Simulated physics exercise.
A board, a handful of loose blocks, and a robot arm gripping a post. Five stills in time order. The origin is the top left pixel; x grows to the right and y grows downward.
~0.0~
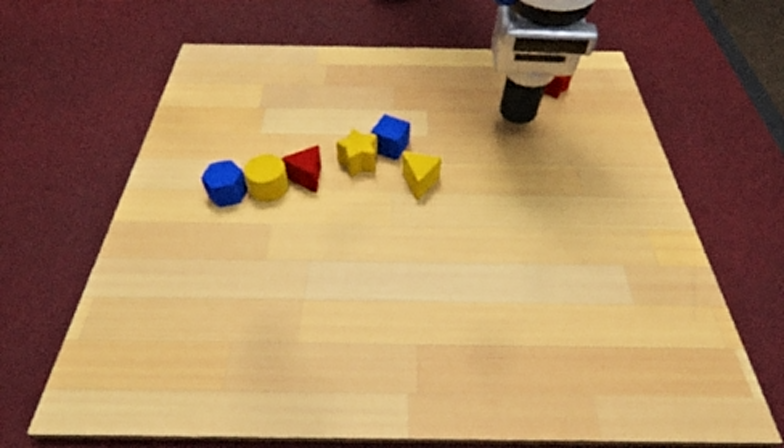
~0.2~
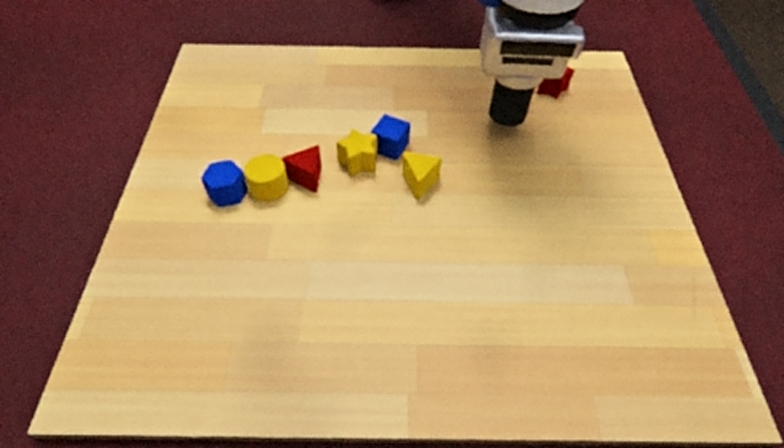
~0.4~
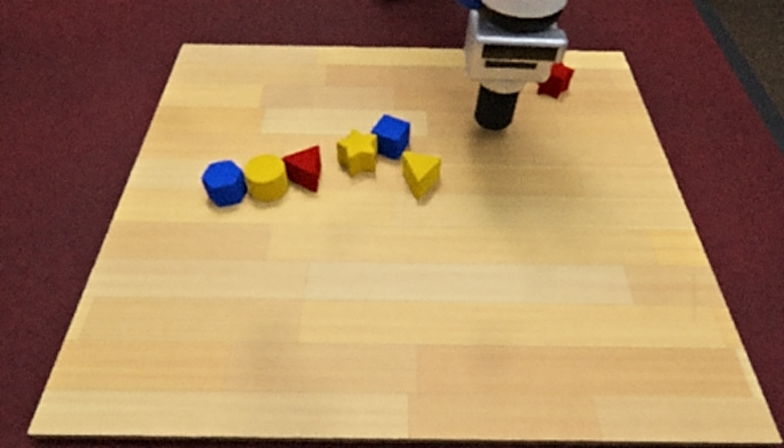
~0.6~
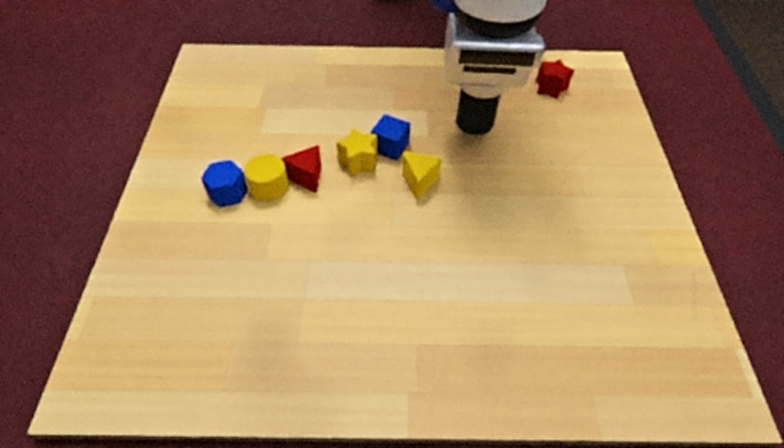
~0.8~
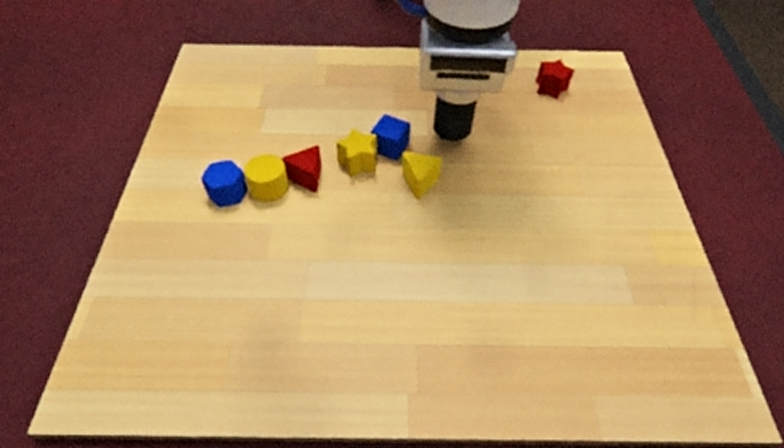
A robot arm holding a dark post reaches in from the far edge of a pale wooden board on a dark red surface, seen from above at an angle by a still camera. Blue, yellow and red blocks sit in a loose row left of centre, with a red star near the far right corner. The post glides left and slightly nearer, uncovering the star and nearing the unmoving row.
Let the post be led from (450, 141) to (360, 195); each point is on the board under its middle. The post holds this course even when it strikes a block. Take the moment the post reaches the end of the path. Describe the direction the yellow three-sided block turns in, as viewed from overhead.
Top view: Counterclockwise.
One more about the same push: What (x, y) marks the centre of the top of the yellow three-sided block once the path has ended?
I expect it at (408, 181).
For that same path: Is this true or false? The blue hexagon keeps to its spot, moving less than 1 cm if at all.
That statement is accurate.
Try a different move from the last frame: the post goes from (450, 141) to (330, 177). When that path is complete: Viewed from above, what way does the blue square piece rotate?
If we look at it from overhead, the blue square piece pivots clockwise.
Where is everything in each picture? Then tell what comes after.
In the first frame, post's lower end (518, 112); blue hexagon (221, 173); red three-sided block (304, 158); yellow star block (358, 142); blue square piece (391, 126); yellow three-sided block (421, 163).
In the second frame, post (507, 114); blocks still.
In the third frame, post (493, 118); blocks still.
In the fourth frame, post (475, 122); blocks still.
In the fifth frame, post (452, 128); blue hexagon (221, 173); red three-sided block (304, 158); yellow star block (358, 142); blue square piece (391, 126); yellow three-sided block (421, 163).
On the path given first. One third of the way, post (423, 146); nothing pushed yet.
Two thirds of the way, post (391, 164); blue square piece (387, 126), turned 20° clockwise; yellow three-sided block (409, 180), turned 50° anticlockwise.
At the end, post (360, 183); blue hexagon still; red three-sided block still; yellow star block (348, 146), turned 50° clockwise; blue square piece (387, 126), turned 20° clockwise; yellow three-sided block (408, 181), turned 50° anticlockwise.
